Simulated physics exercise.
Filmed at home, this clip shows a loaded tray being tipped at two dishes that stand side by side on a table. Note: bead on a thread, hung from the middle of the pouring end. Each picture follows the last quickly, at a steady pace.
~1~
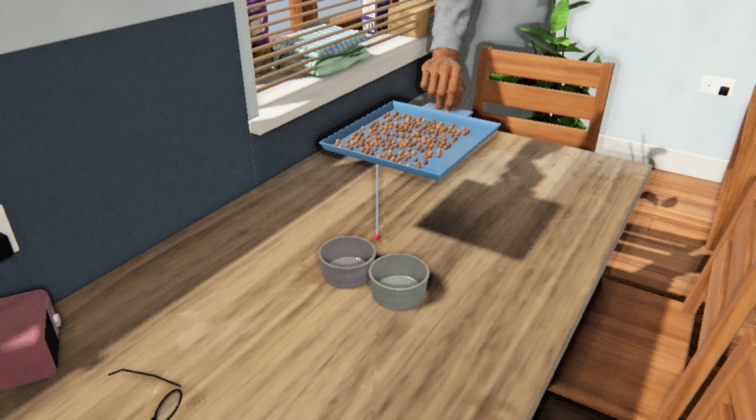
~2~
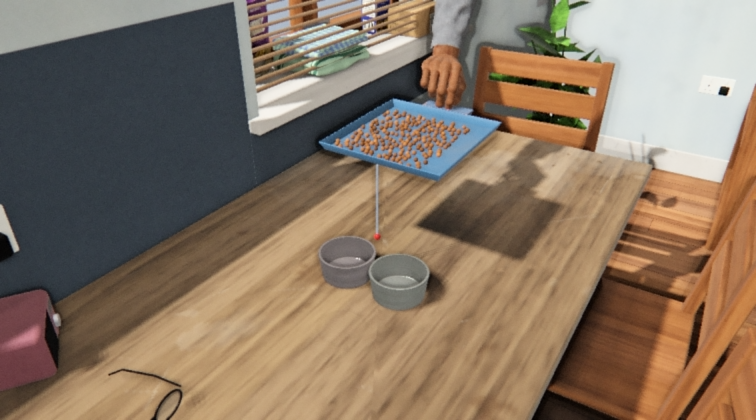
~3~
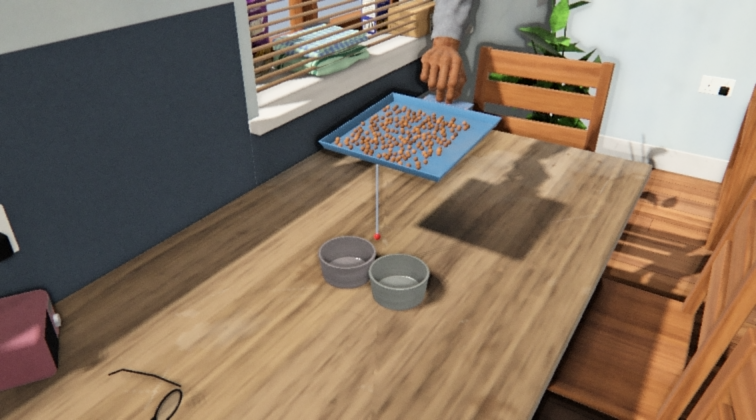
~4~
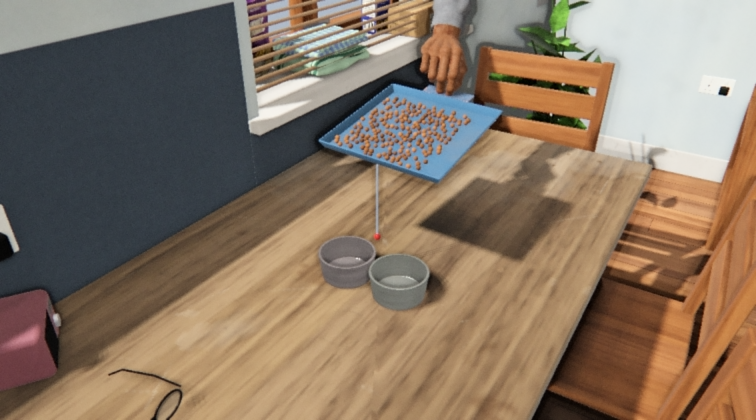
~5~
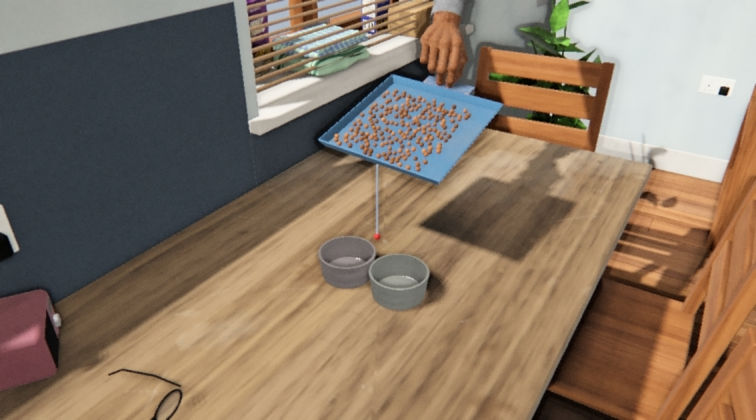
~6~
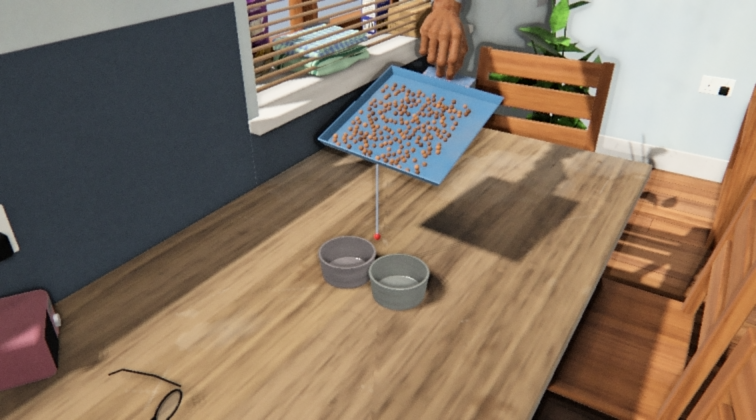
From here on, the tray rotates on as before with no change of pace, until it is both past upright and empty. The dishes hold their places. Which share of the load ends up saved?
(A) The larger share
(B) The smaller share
Option A: The larger share.
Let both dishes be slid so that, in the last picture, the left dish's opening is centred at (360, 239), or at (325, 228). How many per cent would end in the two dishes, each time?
50 per cent the first time, 10 per cent the second time.
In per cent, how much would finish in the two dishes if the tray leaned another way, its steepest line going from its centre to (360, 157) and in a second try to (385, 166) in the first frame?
In turn some 30 and 90 per cent.
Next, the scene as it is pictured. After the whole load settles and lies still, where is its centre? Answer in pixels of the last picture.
At about (401, 291), give or take.
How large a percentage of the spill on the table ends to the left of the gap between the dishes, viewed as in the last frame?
Near 20 in a hundred.
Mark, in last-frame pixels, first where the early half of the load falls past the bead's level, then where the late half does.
At (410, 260) for the first part, then at (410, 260) for the others.
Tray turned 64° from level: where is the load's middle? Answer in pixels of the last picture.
I'd put the middle of the pieces at roughly (408, 191).
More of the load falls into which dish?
The one that comes out ahead is the rightward one.
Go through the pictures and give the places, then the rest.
In the first picture, corners of the pouring end near (325, 142) and (438, 172), level; middle of the load near (408, 136), cereal balls; left dish near (331, 274); right dish near (384, 295); bead on its thread near (377, 237).
In the second picture, corners of the pouring end near (325, 141) and (438, 173), level; middle of the load near (408, 135).
In the third picture, corners of the pouring end near (325, 141) and (438, 174), tipped barely, lowest at the right corner; middle of the load near (408, 133).
In the fourth picture, corners of the pouring end near (324, 140) and (438, 176), tipped a little, lowest at the right corner; middle of the load near (408, 128).
In the fifth picture, corners of the pouring end near (324, 139) and (438, 178), tipped a little, lowest at the right corner; middle of the load near (408, 125).
In the sixth picture, corners of the pouring end near (324, 138) and (438, 179), tipped clearly, lowest at the right corner; middle of the load near (407, 123), all but a few on the move; left dish near (331, 274); right dish near (384, 295).
Shortly afterwards, tray tipped steeply; near half on the tray; near a quarter in the right dish; only a few in the left dish; a little outside both; near a quarter in the air.
Next, tray tipped past a quarter turn; near two thirds in the right dish; a little in the left dish; near a third outside both.
Some moments later, tray tipped past a quarter turn; near two thirds in the right dish; a little in the left dish; near a third outside both.
In the end, tray tipped past a quarter turn; near two thirds in the right dish; a little in the left dish; near a third outside both.
